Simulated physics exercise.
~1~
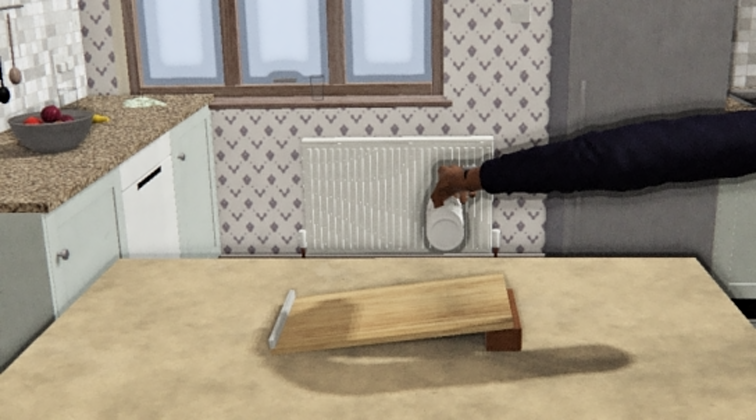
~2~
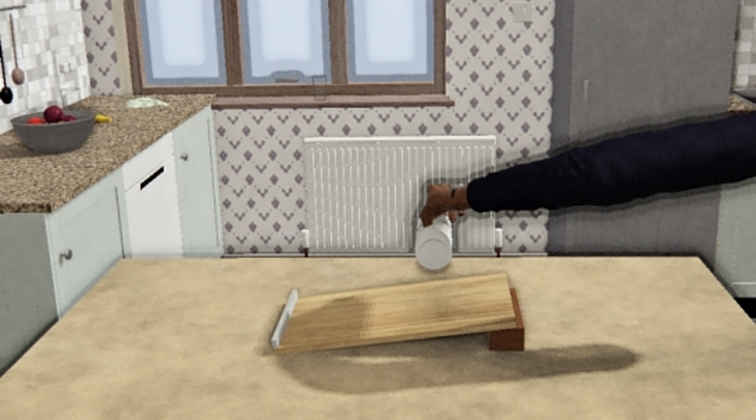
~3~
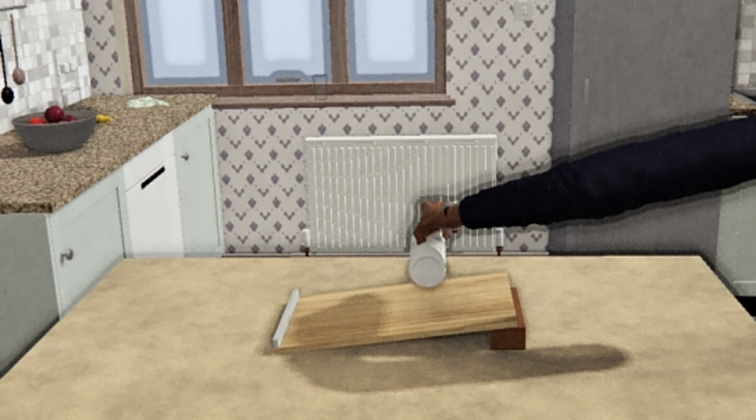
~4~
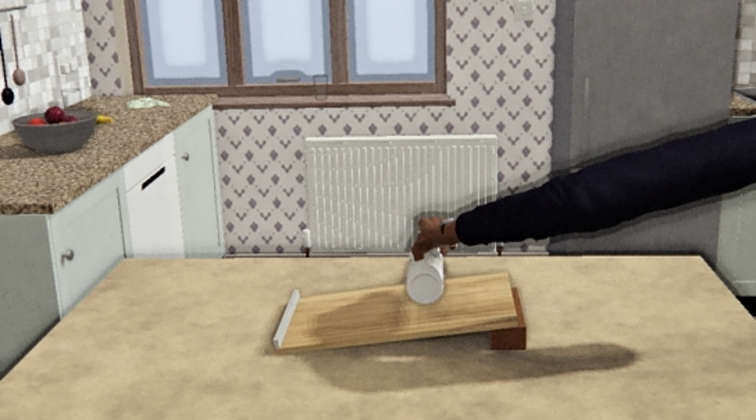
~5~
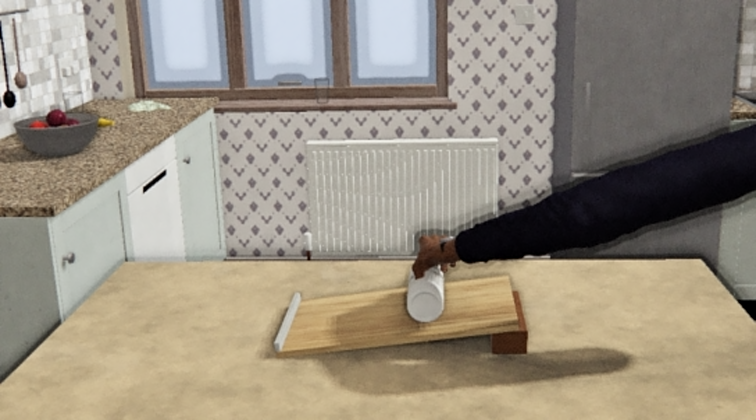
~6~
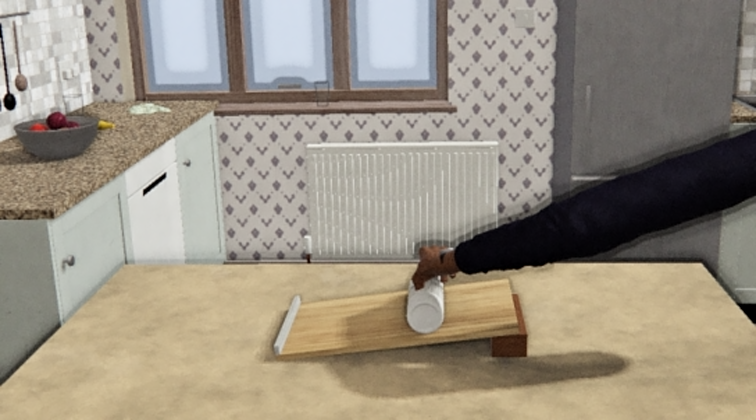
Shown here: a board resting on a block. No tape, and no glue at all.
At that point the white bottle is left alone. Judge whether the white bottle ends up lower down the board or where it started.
It will move down the board.
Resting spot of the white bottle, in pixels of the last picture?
Near pixel (303, 310).
Then, 0.60 s later than the last frame, white bottle moved about its own width near (385, 300).
Then, 0.90 s later than the last frame, white bottle moved well along near (323, 307).
Then, 1.20 s later than the last frame, white bottle moved well along near (307, 309).
When it is over, moved from the start, white bottle. End places, in pixels of the last picture, white bottle near (303, 310). The white bottle goes downhill.
